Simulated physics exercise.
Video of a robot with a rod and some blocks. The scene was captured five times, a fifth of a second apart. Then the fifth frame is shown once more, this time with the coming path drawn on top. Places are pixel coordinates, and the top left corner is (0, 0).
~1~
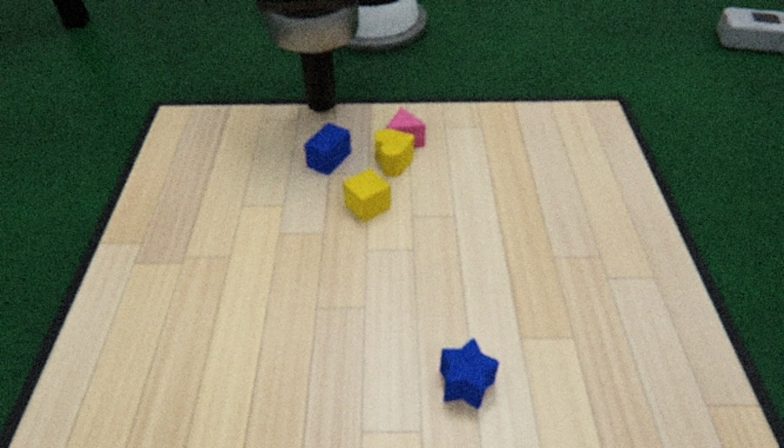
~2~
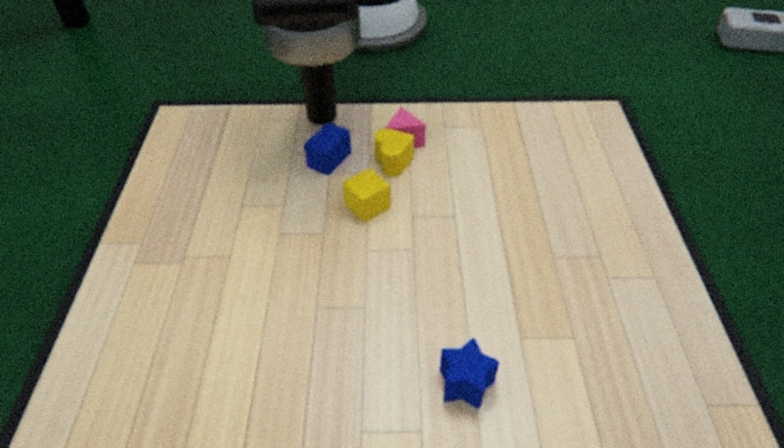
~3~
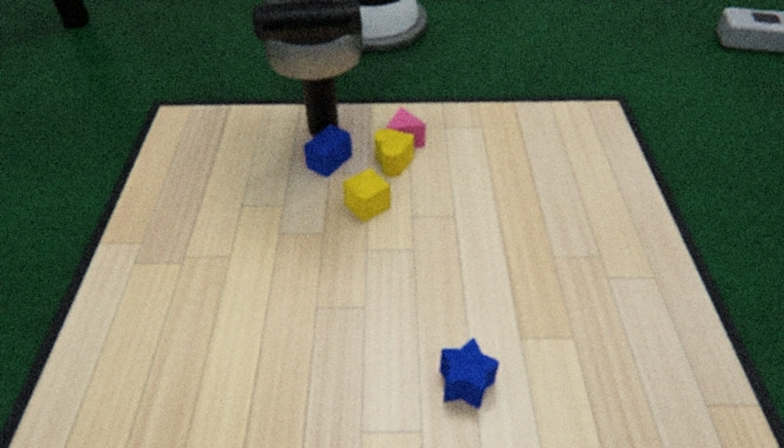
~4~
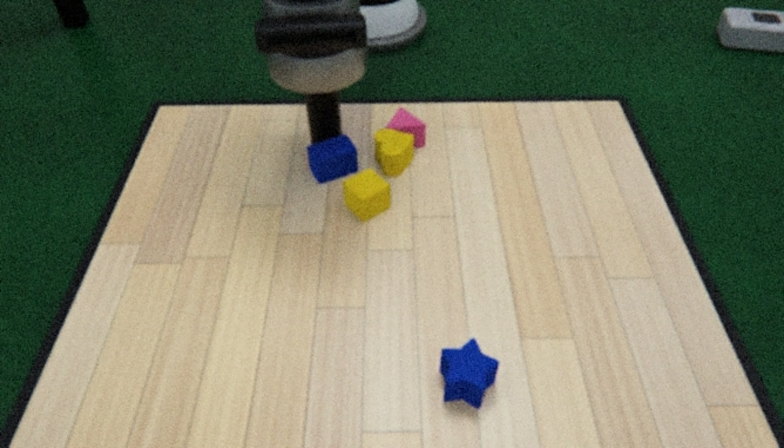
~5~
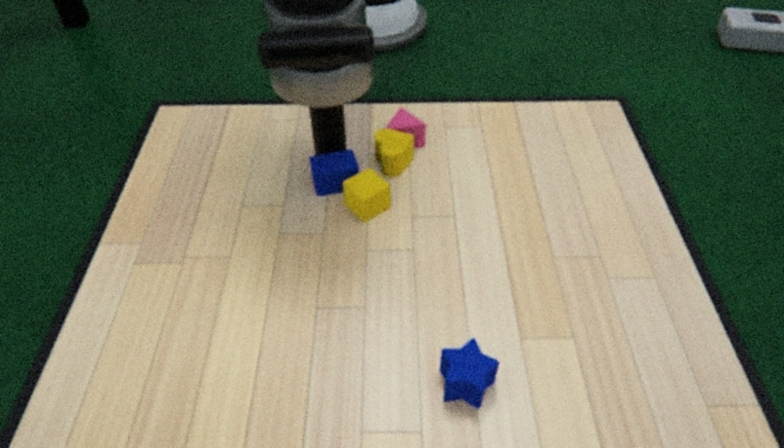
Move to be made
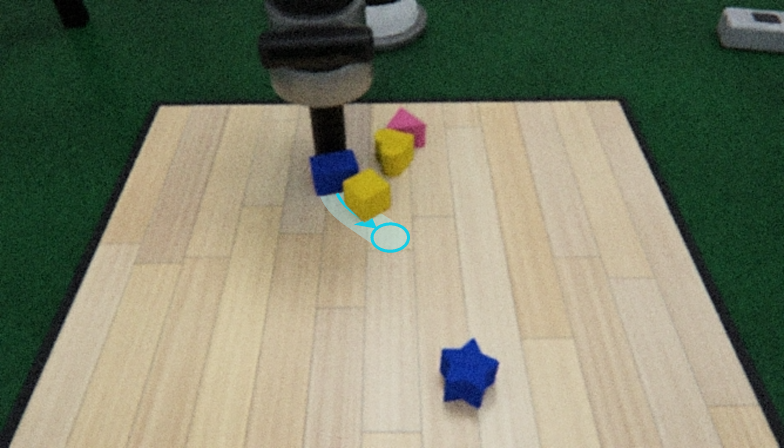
Robot rod moving down to a blue block and nudging it toward the yellow cube, while the other blocks stay still.
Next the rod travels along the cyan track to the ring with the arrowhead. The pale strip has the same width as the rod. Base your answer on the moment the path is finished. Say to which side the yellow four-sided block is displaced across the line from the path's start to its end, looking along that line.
Answer: Left.
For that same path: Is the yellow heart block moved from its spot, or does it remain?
By the last moment of the path, the yellow heart block has stayed put.
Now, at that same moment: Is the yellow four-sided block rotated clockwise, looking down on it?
No, I don't think so.
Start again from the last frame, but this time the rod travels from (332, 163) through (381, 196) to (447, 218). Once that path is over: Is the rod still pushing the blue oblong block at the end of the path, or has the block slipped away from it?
The block gets away.
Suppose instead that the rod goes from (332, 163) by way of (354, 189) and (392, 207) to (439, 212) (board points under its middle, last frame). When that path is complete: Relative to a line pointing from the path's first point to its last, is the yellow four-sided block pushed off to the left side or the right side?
It is displaced to the right.
Path on the board, from (332, 163) over (336, 191) and (358, 216) to (390, 237).
The first path, step by step. One third of the way, rod at (335, 183); blue oblong block at (345, 191), turned 25° anticlockwise; yellow four-sided block at (382, 199).
Two thirds of the way, rod at (357, 207); blue oblong block at (368, 217), turned 25° anticlockwise; yellow four-sided block at (411, 224), turned 15° anticlockwise.
At the end, rod at (390, 229); blue oblong block at (387, 241), turned 15° clockwise; yellow four-sided block at (432, 244), turned 50° anticlockwise; yellow heart block in place.
